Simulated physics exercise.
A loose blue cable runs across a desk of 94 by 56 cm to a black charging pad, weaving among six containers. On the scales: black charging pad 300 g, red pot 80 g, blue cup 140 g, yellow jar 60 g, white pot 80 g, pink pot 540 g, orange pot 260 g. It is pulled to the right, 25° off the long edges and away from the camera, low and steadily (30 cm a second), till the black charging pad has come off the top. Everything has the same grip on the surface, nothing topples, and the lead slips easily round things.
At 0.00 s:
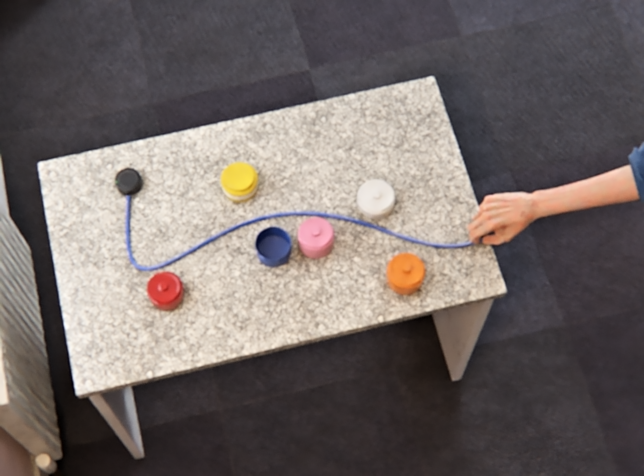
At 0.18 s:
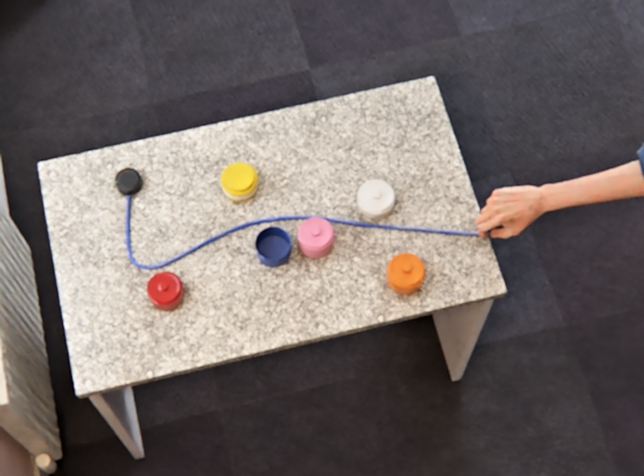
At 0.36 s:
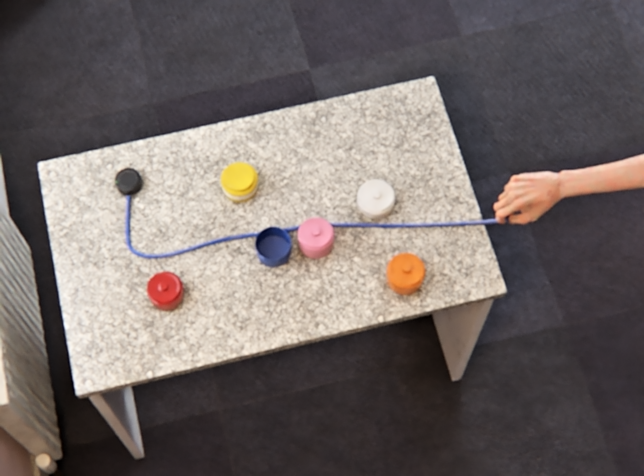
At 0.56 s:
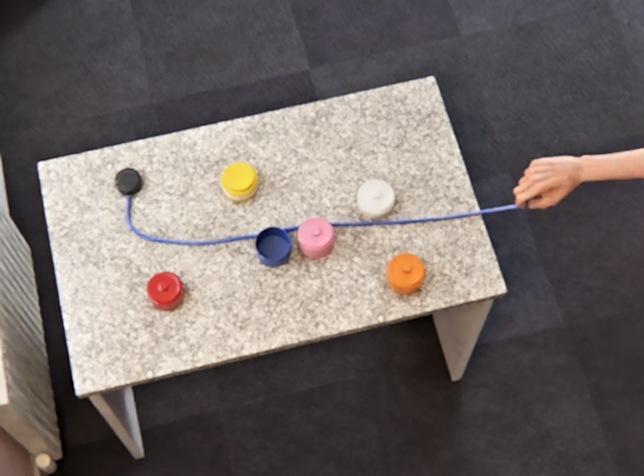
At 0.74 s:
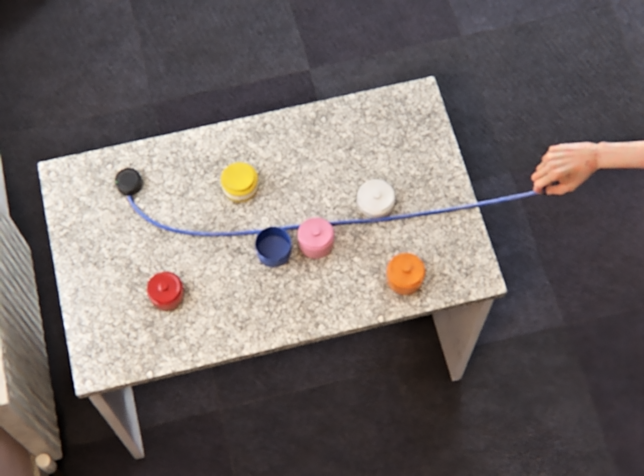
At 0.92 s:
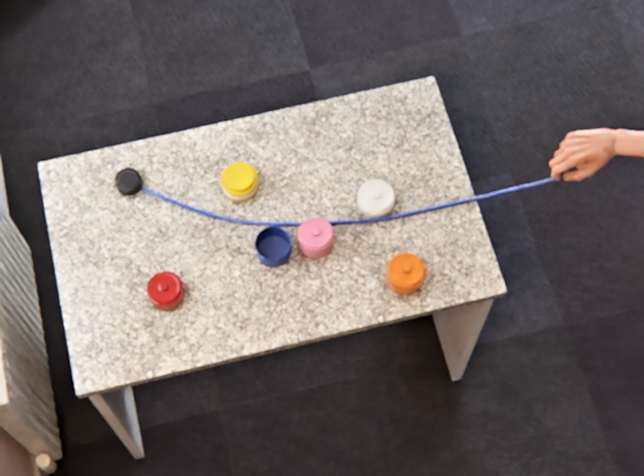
Hand pulling a blue cable rightward across a speckled desk, its slack curve straightening among colourful containers while the black charging pad stays still.
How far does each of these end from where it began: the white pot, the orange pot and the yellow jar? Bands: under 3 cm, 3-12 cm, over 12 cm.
The white pot travels a long way, the orange pot stays in the low band, the yellow jar creeps a fair way.
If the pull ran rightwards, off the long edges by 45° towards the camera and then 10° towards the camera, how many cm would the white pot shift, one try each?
In turn about 0 cm, 4 cm.
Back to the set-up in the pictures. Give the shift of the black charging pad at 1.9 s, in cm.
About 22 cm.
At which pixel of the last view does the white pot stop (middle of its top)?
Around (387, 133).
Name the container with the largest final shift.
It is the white pot.
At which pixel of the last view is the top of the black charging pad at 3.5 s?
Around (426, 154).
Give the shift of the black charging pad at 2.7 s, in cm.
Some 44 cm.
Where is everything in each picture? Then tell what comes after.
The first frame shows charging pad (128, 179); white pot (377, 194); orange pot (407, 268); yellow jar (239, 176); lead through (393, 234) (295, 213) (200, 246) (129, 248); 0 cm pulled.
The second frame shows lead through (354, 223) (202, 245); 2 cm pulled.
The third frame shows lead through (373, 225) (216, 241); 8 cm pulled.
The fourth frame shows lead through (395, 222) (238, 238); 14 cm pulled.
The fifth frame shows lead through (415, 215) (258, 231); 19 cm pulled.
The sixth frame shows charging pad (128, 179); white pot (377, 194); orange pot (407, 268); yellow jar (239, 176); lead through (478, 198) (381, 220) (280, 224) (193, 209); 25 cm pulled.
By 1.9 s the black charging pad has slid 22 cm, and the shifts are, white pot 11 cm, yellow jar 5 cm.
By 2.7 s the black charging pad has slid 45 cm, and the shifts are, white pot 12 cm, yellow jar 7 cm.
By 3.5 s the black charging pad has slid 67 cm, and the shifts are, white pot 15 cm, yellow jar 7 cm.
By 4.1 s the black charging pad is off the top, and the shifts are, white pot 15 cm at (387, 133), yellow jar 7 cm at (255, 150), orange pot 0 cm at (407, 268).
